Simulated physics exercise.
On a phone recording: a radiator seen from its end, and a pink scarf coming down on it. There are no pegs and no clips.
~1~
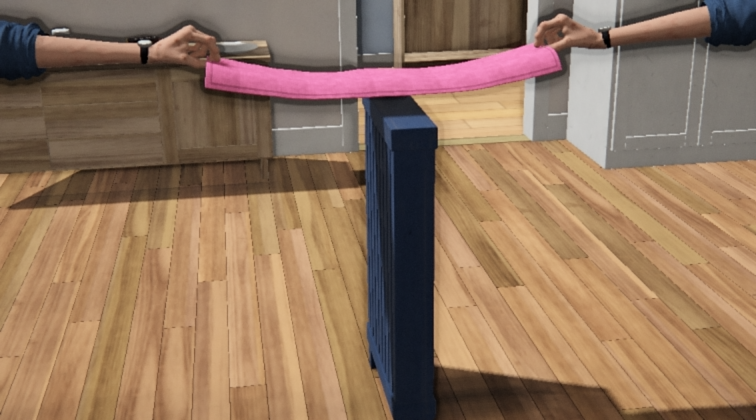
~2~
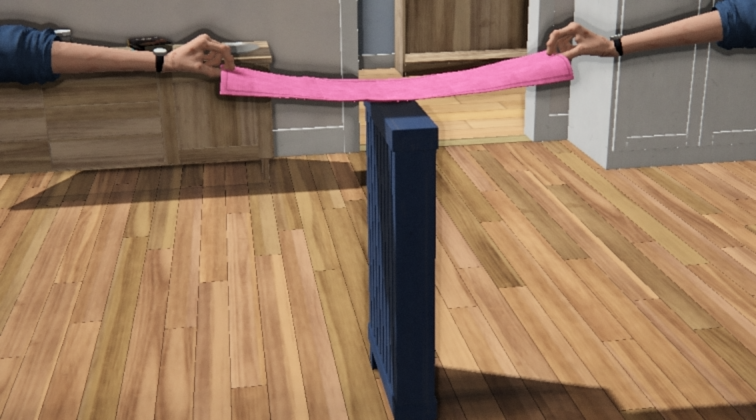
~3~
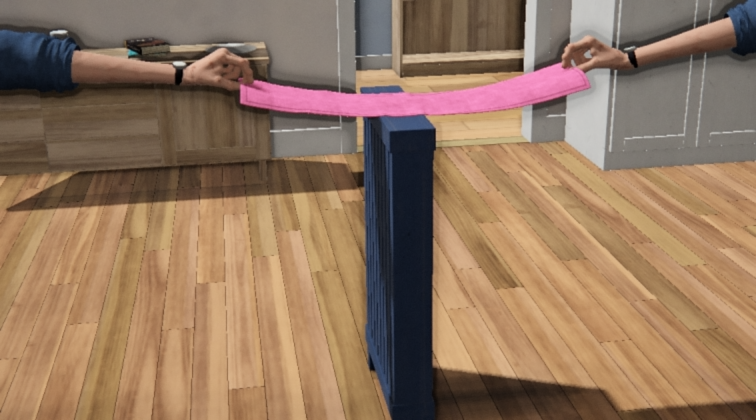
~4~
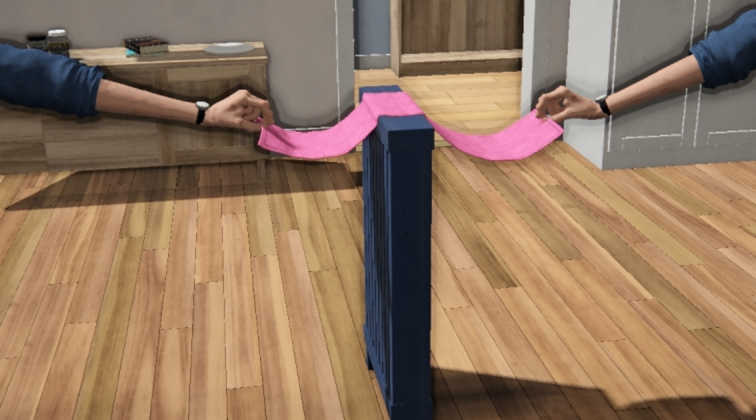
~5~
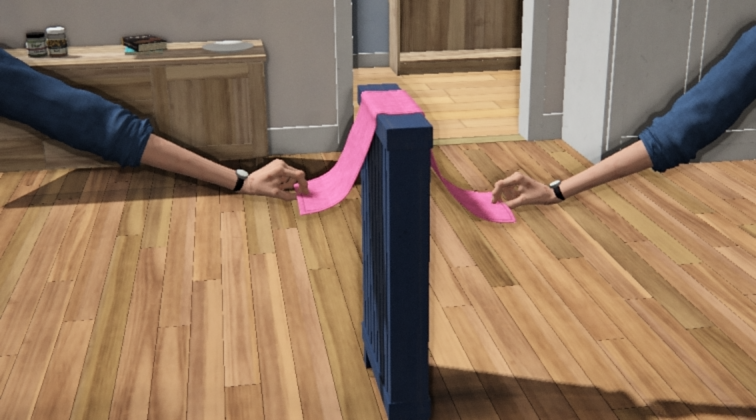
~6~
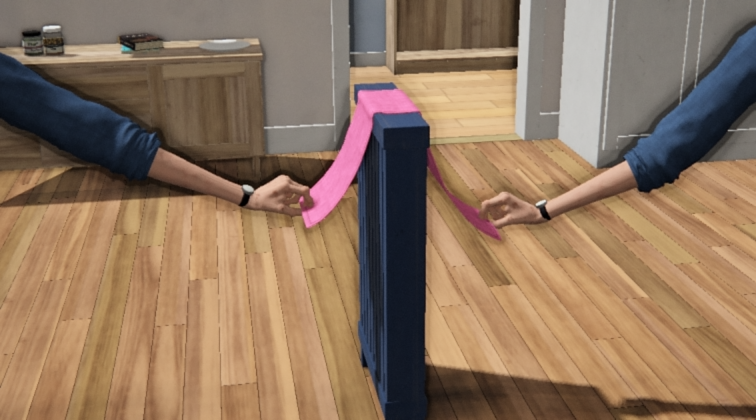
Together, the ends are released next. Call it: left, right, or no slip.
No slip.
Then, 0.16 s later than the last view, scarf hanging on both sides, left end near (317, 220), right end near (474, 237).
Then, 0.26 s later than the last view, scarf hanging on both sides, left end near (350, 229), right end near (444, 250).
Then, 0.34 s later than the last view, scarf hanging on both sides, left end near (368, 229), right end near (419, 256).
Finally, scarf hanging on both sides, left end near (368, 229), right end near (410, 256). The pink scarf hangs there.
